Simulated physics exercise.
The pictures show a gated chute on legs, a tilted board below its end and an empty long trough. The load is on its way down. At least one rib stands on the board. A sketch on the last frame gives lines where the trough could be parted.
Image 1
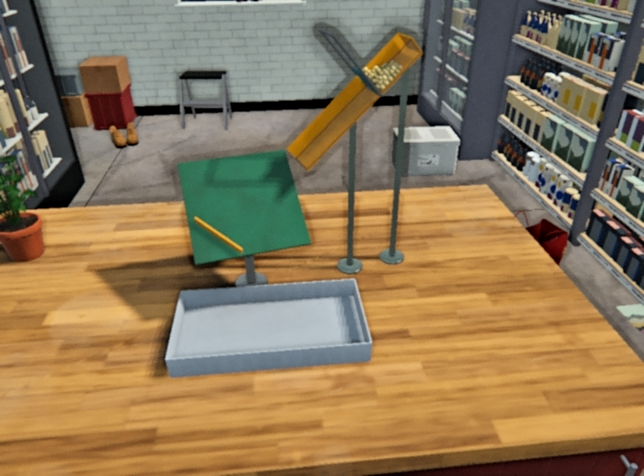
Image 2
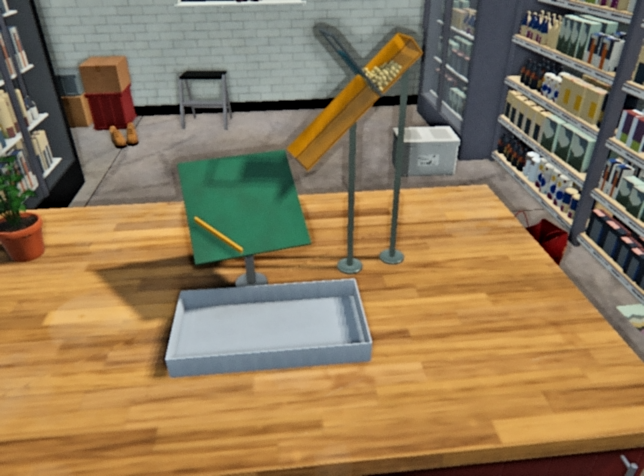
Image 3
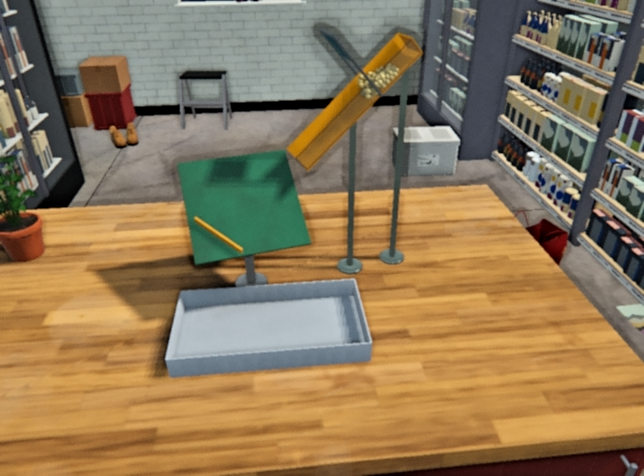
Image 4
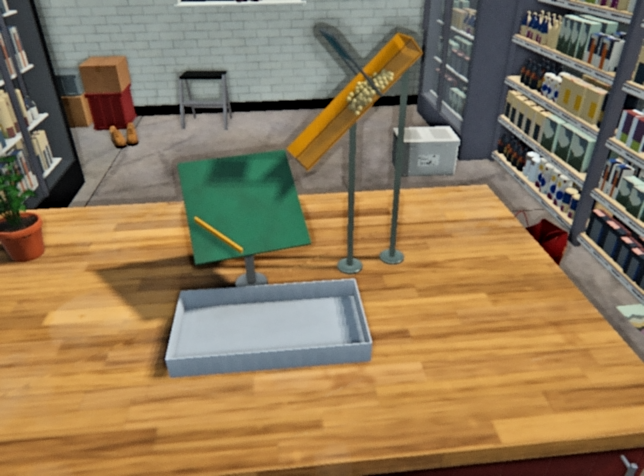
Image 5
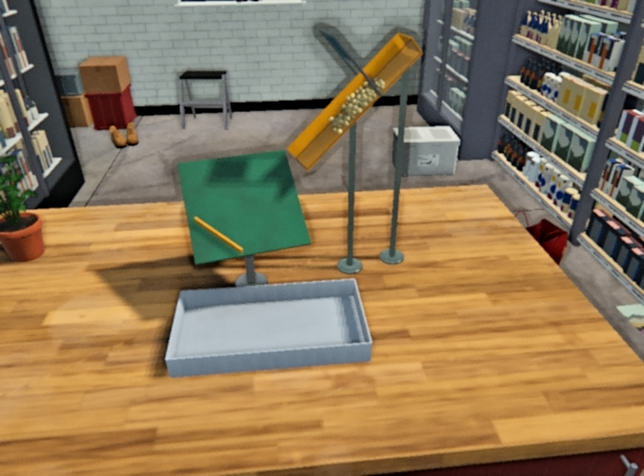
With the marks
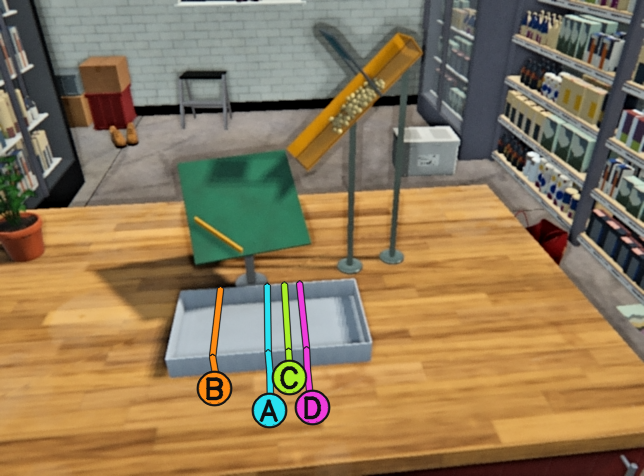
Small pale beans bunched near the top of a sloping orange chute slide down it toward the lower left, spreading out along its middle, while the tilted green board with its orange rib and the empty grey trough stay still.
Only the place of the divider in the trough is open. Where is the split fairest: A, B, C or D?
A works best here.
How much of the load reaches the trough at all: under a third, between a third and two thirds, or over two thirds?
Over two thirds.
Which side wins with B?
Right.
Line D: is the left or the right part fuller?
Left.
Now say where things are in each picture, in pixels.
The first picture shows load behind the gate at (380, 75), soya beans; lip of the chute at (303, 166), sloping fairly steeply.
The second picture shows middle of the board at (243, 203), tilted fairly steeply; middle of its low edge at (255, 253); of its high edge at (232, 156).
The third picture shows front corners of the trough at (166, 359) and (371, 343), empty; front of the load at (368, 97).
The fourth picture shows middle of the load at (367, 89); its front at (357, 113), about a quarter of the way to the lip; rib from (195, 218) to (242, 250).
The fifth picture shows middle of the load at (356, 100); its front at (335, 130), about half of the way to the lip.
On the marked copy, line A crosses the front rim at (268, 351); line B crosses the front rim at (212, 356); line C crosses the front rim at (288, 349); line D crosses the front rim at (306, 348).
If A is chosen, of what is caught, about half on the left of the divider, about half on the right.
If B is chosen, of what is caught, a small part on the left of the divider, nearly all on the right.
If C is chosen, of what is caught, most on the left of the divider, a small part on the right.
If D is chosen, of what is caught, nearly all on the left of the divider, a small part on the right.
